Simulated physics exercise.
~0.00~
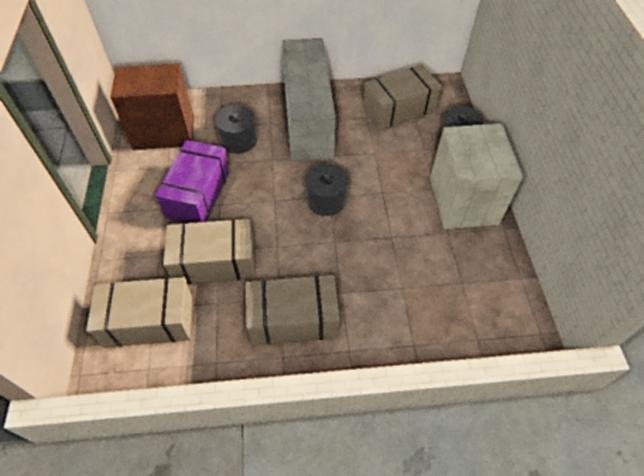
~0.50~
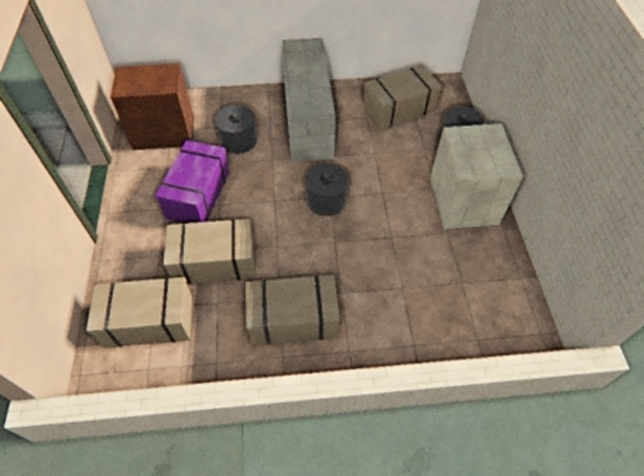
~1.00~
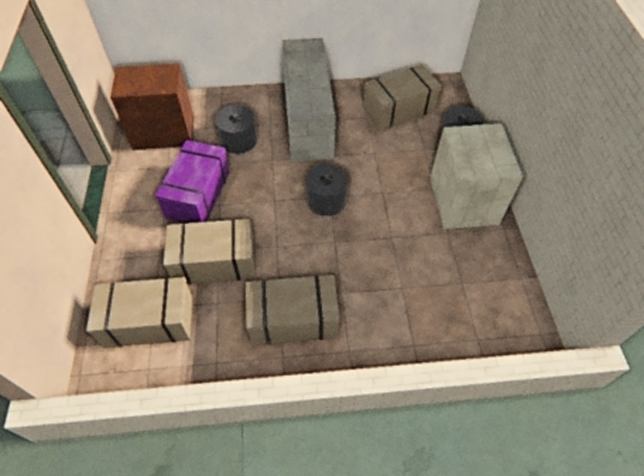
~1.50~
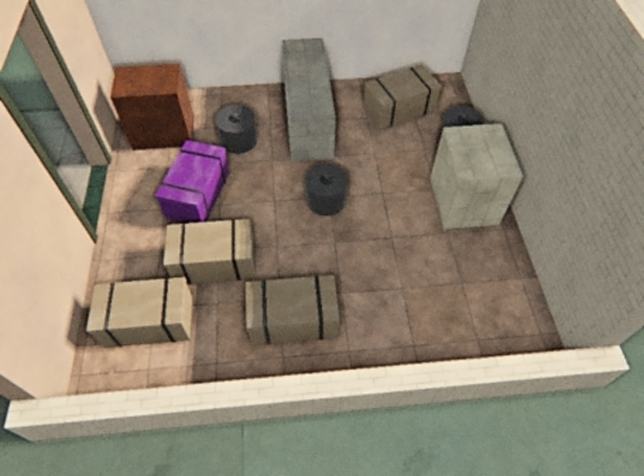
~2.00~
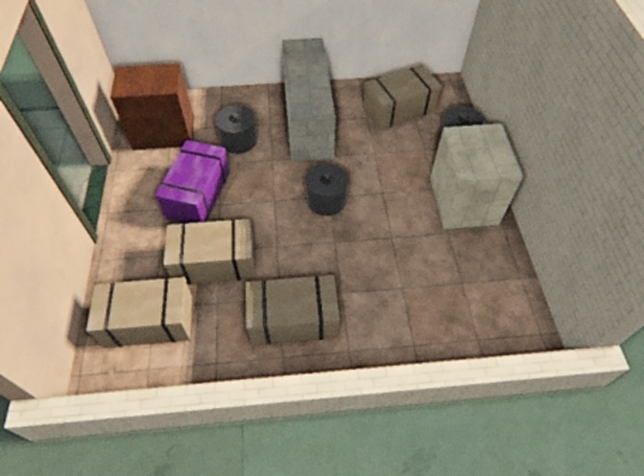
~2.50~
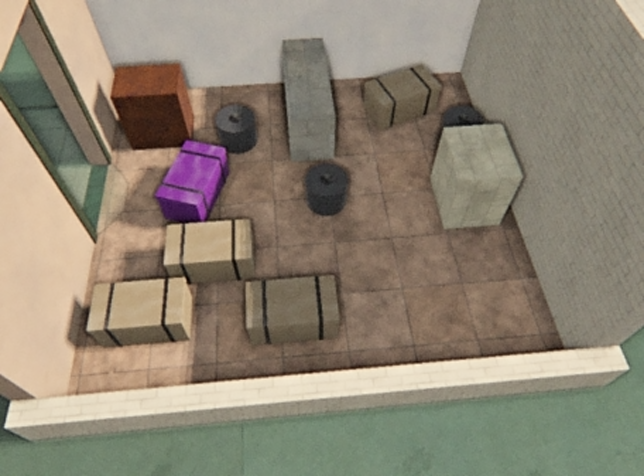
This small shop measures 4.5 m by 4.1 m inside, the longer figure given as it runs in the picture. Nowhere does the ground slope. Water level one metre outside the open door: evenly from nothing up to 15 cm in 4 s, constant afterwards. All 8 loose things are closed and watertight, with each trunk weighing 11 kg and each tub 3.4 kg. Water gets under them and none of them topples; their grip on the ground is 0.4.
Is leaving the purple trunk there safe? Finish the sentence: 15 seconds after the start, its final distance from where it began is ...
More than a metre.
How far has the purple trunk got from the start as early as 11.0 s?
I'd put it at around 200 cm.
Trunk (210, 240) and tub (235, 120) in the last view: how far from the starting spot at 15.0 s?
Respectively 50 and 140 centimetres.
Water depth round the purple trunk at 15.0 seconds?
Close to 7 centimetres.
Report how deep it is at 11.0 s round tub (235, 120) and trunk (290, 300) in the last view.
Depths: Near 8 cm, then near 3 cm.
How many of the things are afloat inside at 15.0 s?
At that moment it comes to 8.
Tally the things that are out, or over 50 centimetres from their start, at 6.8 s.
By that time the total stands at 3.
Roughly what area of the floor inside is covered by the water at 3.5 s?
At that time the wet patch spans about 1.0 m2.
After 3.5 s the purple trunk is near (194, 172), 0.0 m from its start, aground; 0 afloat.
After 6.8 s the purple trunk is near (379, 182), 2.0 m from its start, aground; 2 afloat.
After 11.0 s the purple trunk is near (379, 182), 2.0 m from its start, aground; 3 afloat.
After 15.0 s the purple trunk is near (378, 167), 1.9 m from its start, afloat; 8 afloat.
